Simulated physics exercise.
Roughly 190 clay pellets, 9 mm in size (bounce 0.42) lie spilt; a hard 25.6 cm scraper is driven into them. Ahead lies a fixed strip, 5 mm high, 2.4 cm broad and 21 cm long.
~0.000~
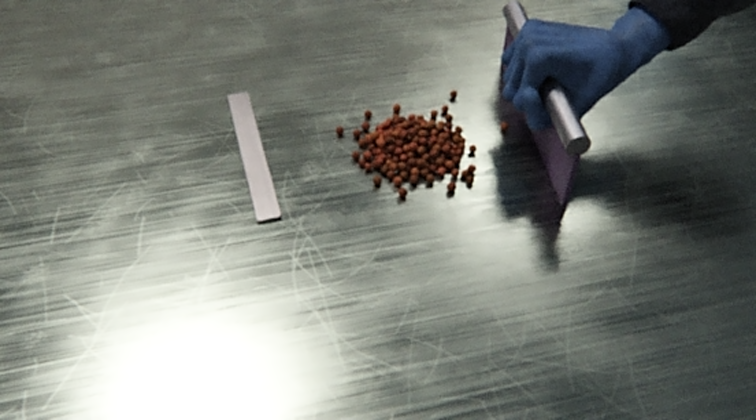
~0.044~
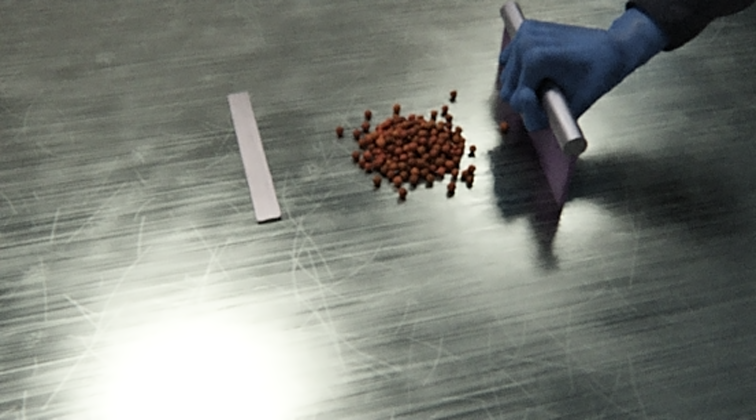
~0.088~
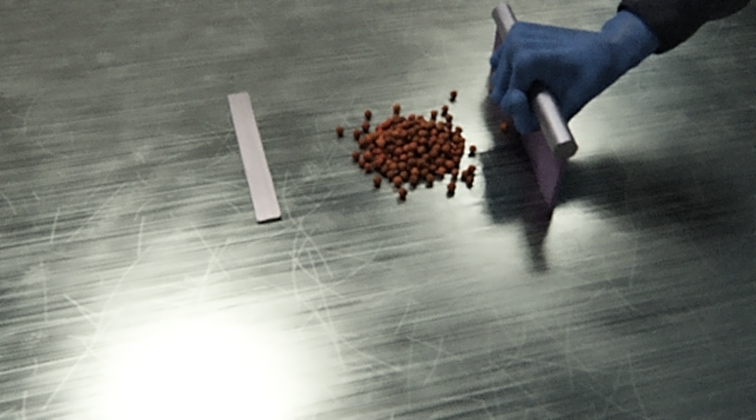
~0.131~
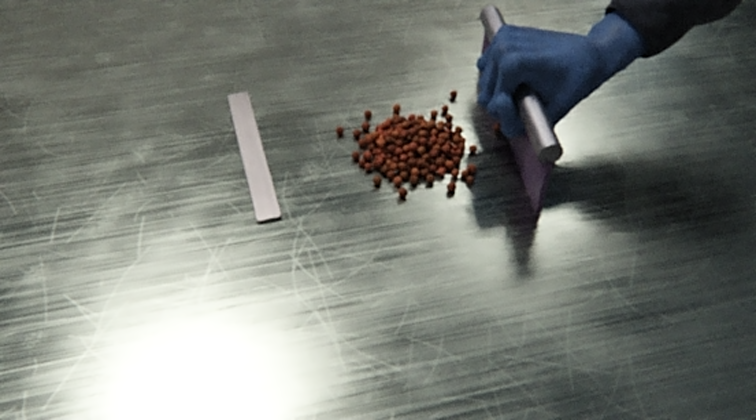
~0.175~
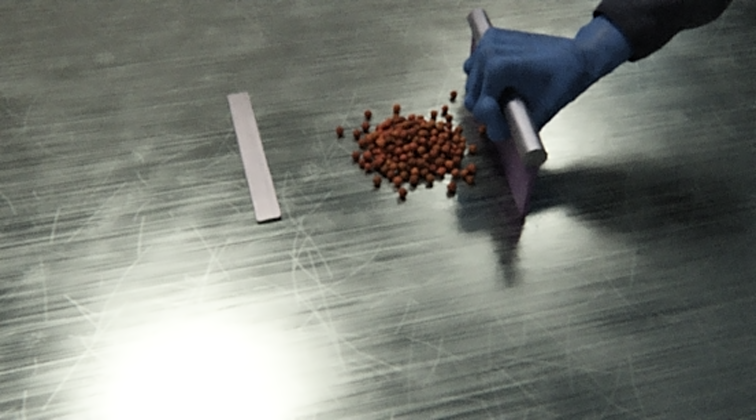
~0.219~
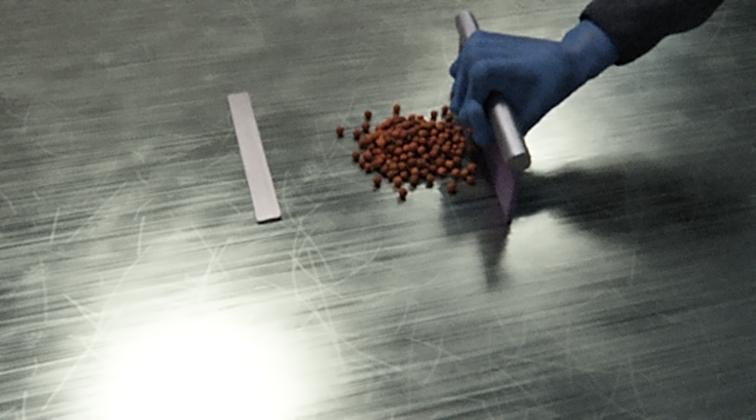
A blue-gloved hand slides a scraper left across a scratched metal surface toward spilt reddish-brown pellets.
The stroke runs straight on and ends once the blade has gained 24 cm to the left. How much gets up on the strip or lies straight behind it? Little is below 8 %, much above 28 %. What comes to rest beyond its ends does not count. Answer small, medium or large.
On or straight behind the strip: Small.
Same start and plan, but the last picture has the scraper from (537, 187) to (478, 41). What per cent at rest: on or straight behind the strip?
Over 0.
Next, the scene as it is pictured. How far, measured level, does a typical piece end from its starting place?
Roughly 14 cm.
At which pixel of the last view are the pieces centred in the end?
At about (297, 169).
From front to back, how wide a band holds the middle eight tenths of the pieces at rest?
Roughly 14 cm.
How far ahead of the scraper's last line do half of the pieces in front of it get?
Roughly 3 cm.
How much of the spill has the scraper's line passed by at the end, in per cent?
Some 0 per cent.
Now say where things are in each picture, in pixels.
The first frame shows scraper from (574, 163) to (510, 26); moved 0.0 cm; pieces shifted so far, 0; middle of the spill at (413, 132); strip at (252, 150).
The second frame shows scraper from (571, 164) to (507, 27); moved 0.4 cm; pieces shifted so far, 0; middle of the spill at (413, 132).
The third frame shows scraper from (561, 167) to (499, 28); moved 1.4 cm; pieces shifted so far, 0; middle of the spill at (413, 132).
The fourth frame shows scraper from (547, 171) to (488, 31); moved 3.0 cm; pieces shifted so far, 1; middle of the spill at (413, 132).
The fifth frame shows scraper from (532, 176) to (475, 34); moved 4.6 cm; pieces shifted so far, 1; middle of the spill at (413, 132).
The sixth frame shows scraper from (516, 180) to (463, 36); moved 6.3 cm; pieces shifted so far, 1; middle of the spill at (413, 132); strip at (252, 150). Its speed is about 0.37 m/s, heading 8 degrees towards the viewer.
Then, at 0.48 s, scraper 16 cm from its start, spill 13 cm wide; elsewhere 100 %.
After 0.73 s, scraper 24 cm from its start, spill 16 cm wide; elsewhere 100 %.
Then, at 0.95 s, scraper 24 cm from its start, spill 17 cm wide; on or straight behind the strip 5 %, elsewhere 95 %.
In the end, at 1.1 s, on or straight behind the strip 5 %, elsewhere 95 %.
